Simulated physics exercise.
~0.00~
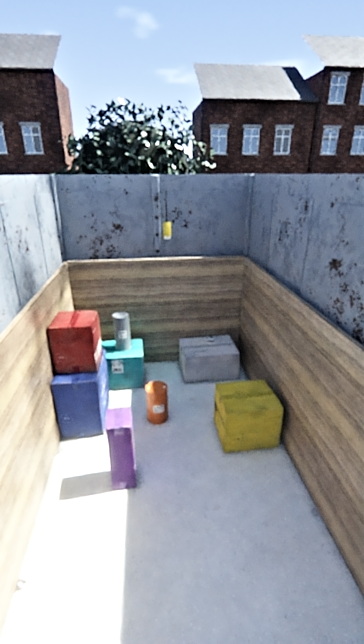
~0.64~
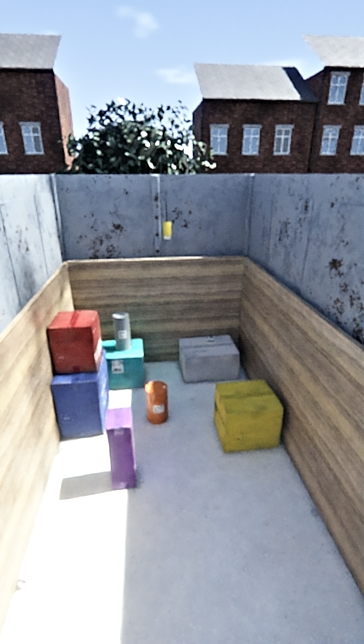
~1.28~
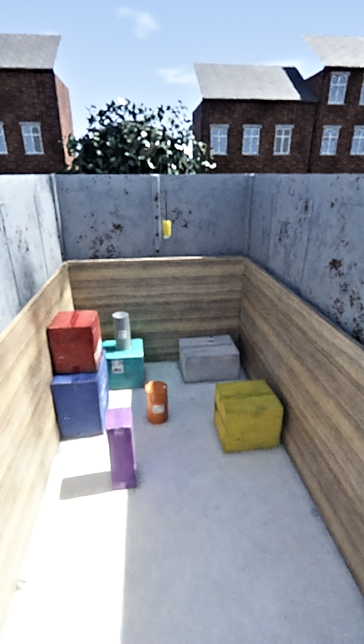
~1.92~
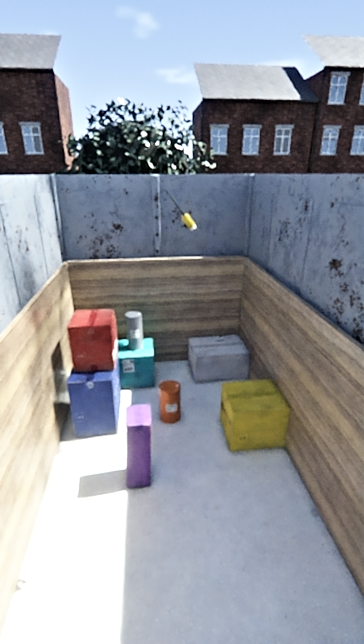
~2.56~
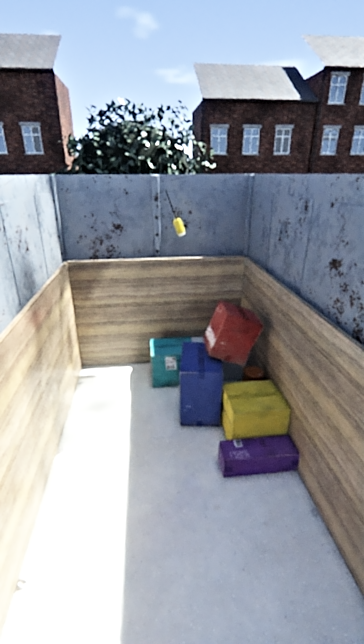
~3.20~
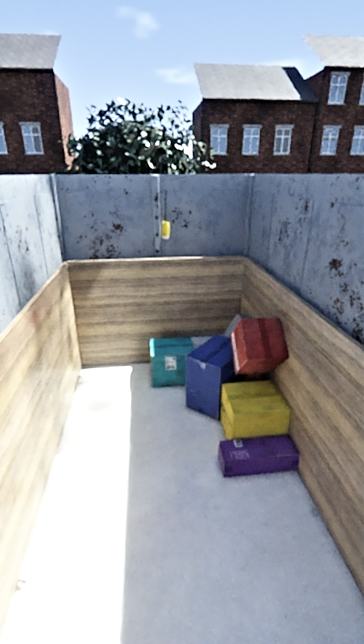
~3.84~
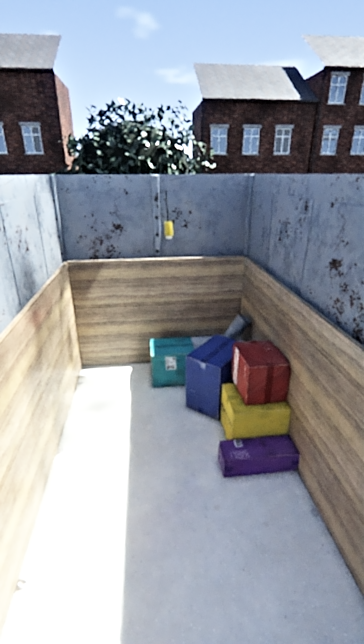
A stack of boxes and canisters in the van's load bay slid sharply to the right, the purple box toppling onto its side and the red one tumbling off the blue box, until most of the load ended bunched around the yellow box.
